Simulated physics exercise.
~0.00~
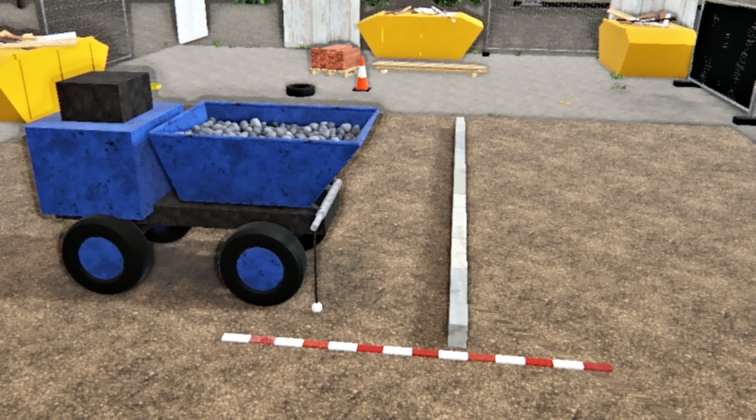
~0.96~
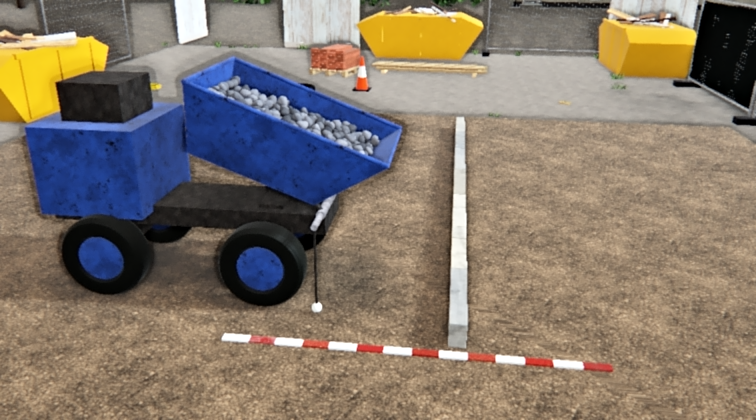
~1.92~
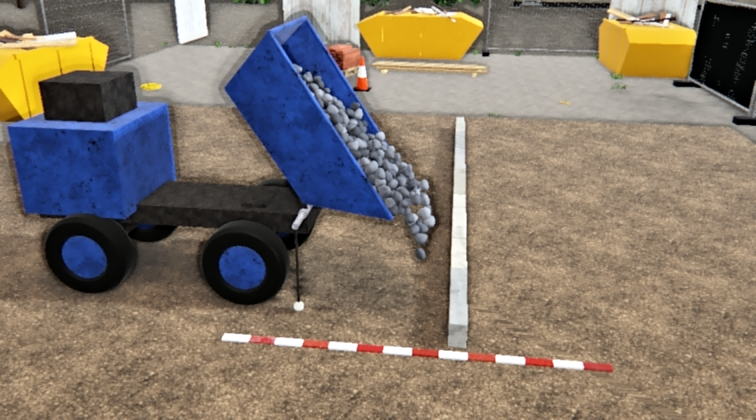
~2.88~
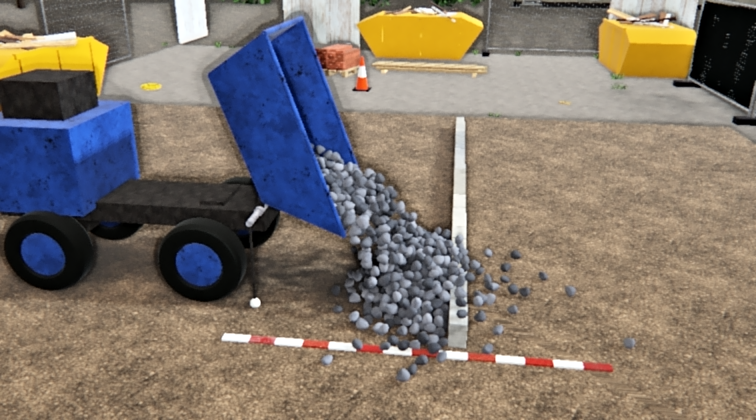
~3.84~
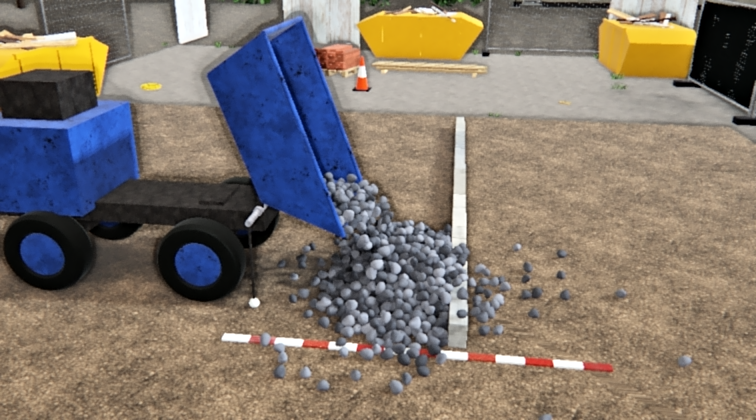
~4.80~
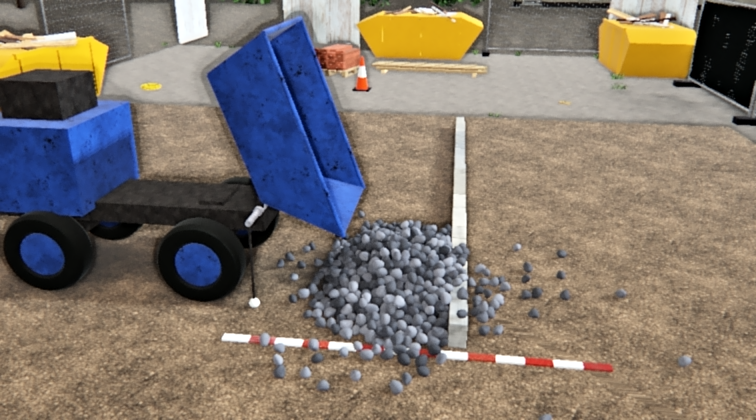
The footage shows a blue dumper tipping its body of round grey stones while rolling left, pouring them onto the dirt beside a pale kerb. The body ends steeply raised and empty, with most stones heaped left of the kerb and a few scattered beyond it.
